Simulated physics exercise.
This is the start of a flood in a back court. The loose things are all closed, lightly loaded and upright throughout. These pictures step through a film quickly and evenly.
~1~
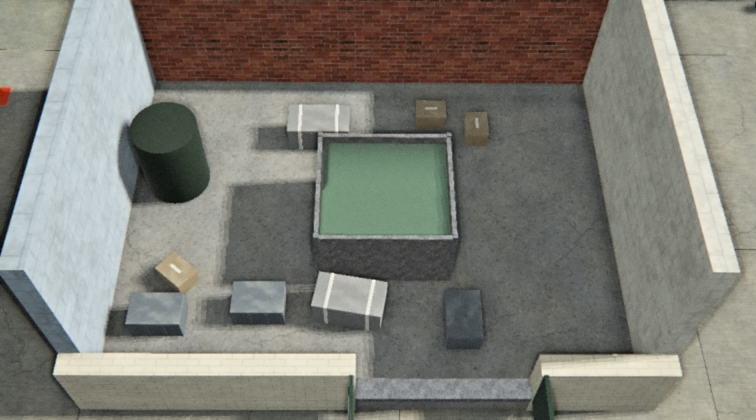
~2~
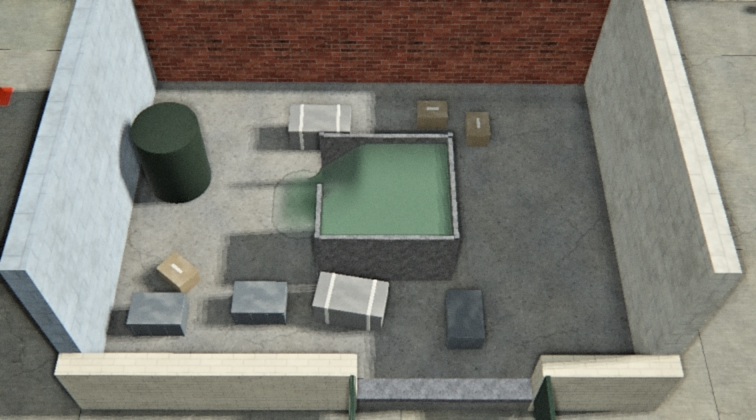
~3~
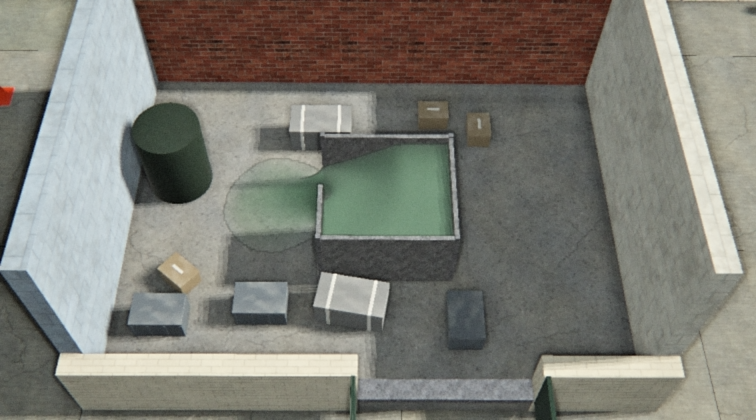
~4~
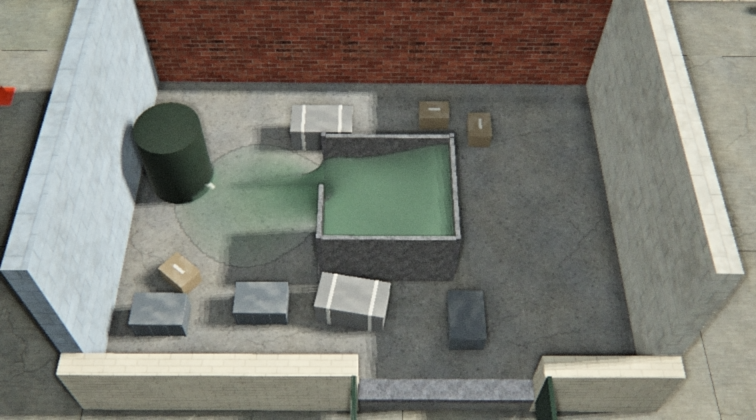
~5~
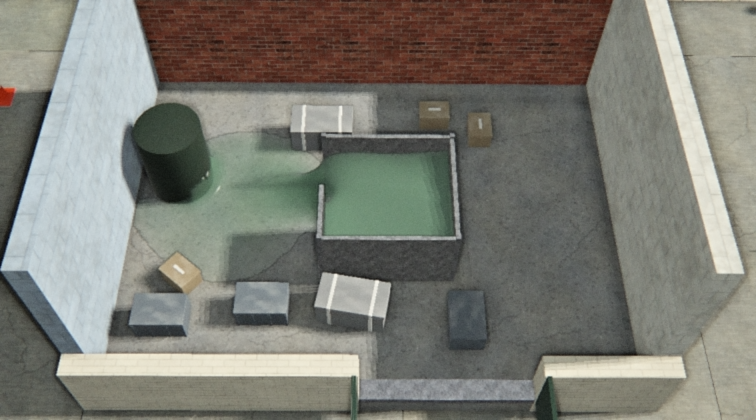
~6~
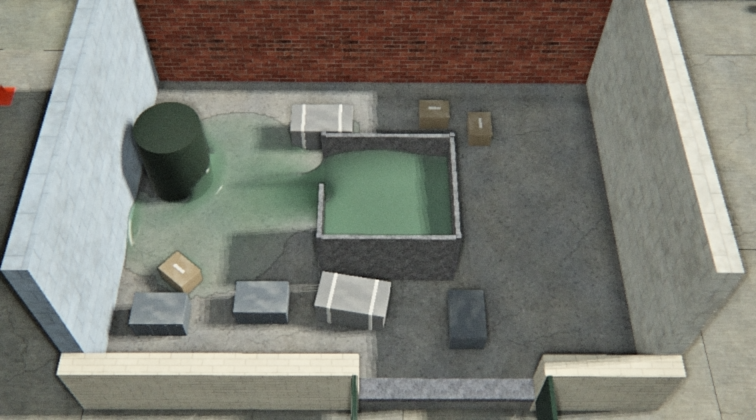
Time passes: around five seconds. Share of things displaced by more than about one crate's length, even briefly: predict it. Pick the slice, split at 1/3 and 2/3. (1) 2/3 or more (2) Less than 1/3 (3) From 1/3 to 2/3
3.
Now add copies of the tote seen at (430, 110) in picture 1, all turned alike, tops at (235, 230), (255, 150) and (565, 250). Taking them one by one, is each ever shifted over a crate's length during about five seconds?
In order: Shoved clear, shoved clear, then hardly budges.
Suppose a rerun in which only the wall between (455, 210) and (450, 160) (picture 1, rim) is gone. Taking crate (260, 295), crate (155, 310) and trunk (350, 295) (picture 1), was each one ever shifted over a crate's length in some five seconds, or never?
In turn: Stayed within it, stayed within it, stayed within it.
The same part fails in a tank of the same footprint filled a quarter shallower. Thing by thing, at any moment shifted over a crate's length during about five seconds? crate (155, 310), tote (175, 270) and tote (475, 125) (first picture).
In turn: Shifted that much, moved that far, short of that.
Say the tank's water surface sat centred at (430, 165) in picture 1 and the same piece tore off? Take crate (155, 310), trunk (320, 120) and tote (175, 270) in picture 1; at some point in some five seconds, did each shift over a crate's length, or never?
Item one travelled far enough, item two travelled far enough, item three travelled far enough.
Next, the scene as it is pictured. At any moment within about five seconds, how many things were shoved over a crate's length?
I make it 3 of them.
A moment on, 0 of 8 are well off their spots; 0 afloat.
Next, 2 of 8 are well off their spots; 1 afloat.
Later, 3 of 8 are well off their spots; 0 afloat.
In the end, 3 of 8 are well off their spots, and 3 have been at some point; 2 afloat.
